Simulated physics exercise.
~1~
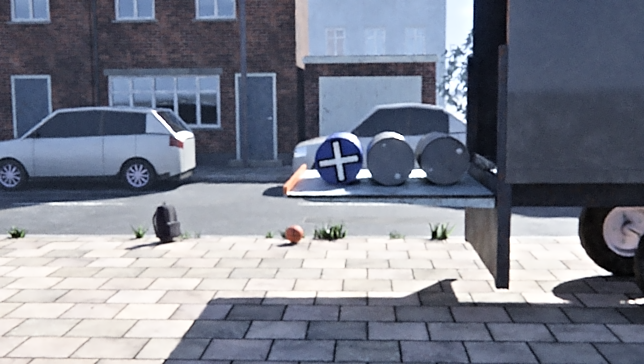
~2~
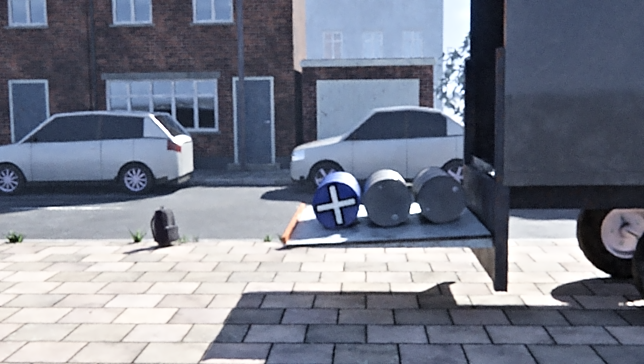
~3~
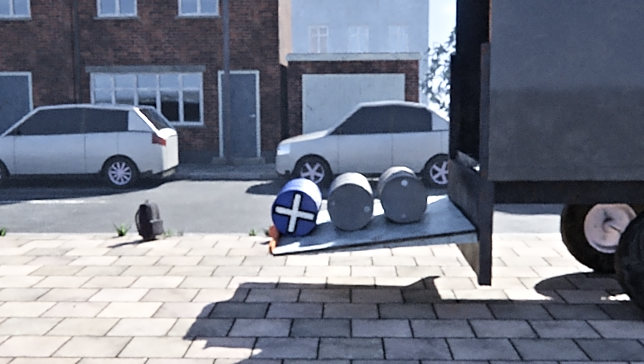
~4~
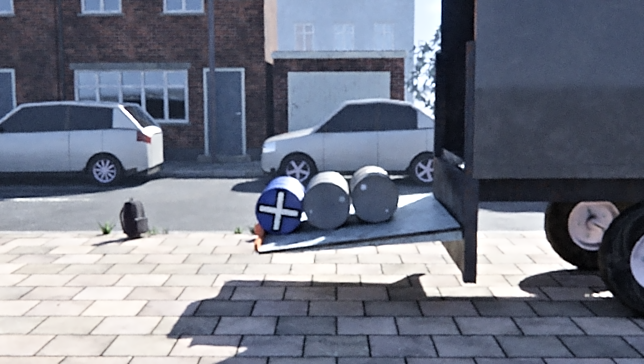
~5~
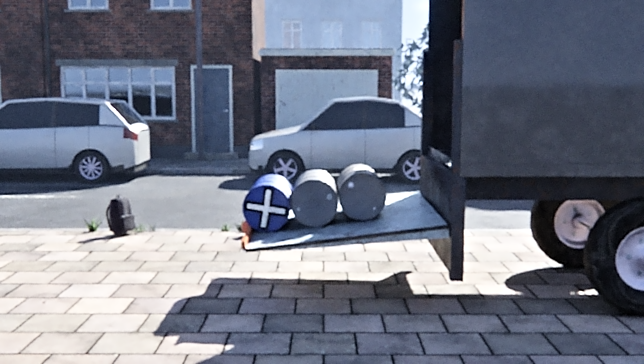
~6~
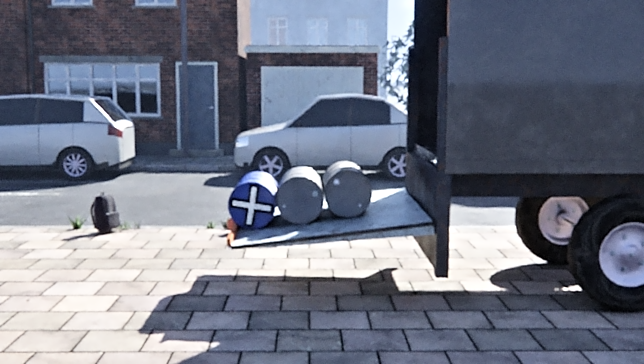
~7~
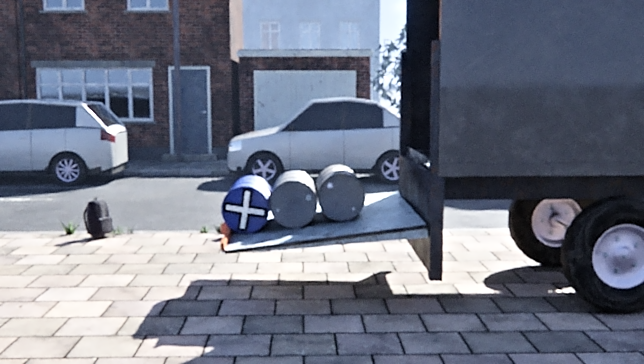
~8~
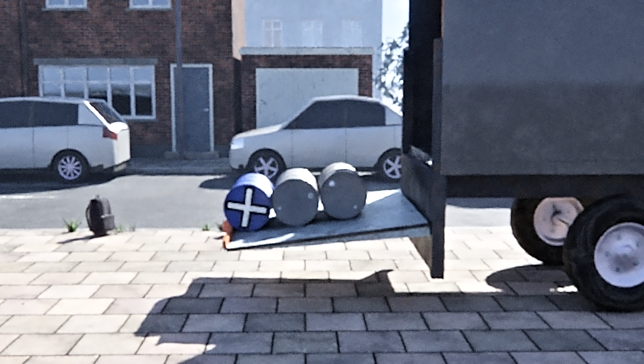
In this clip, a blue drum with a white cross and two grey drums sit on a lift plate behind a parked vehicle as it lowers and tilts down leftward; the drums roll slightly left towards the edge and come to rest, all three still on the plate.
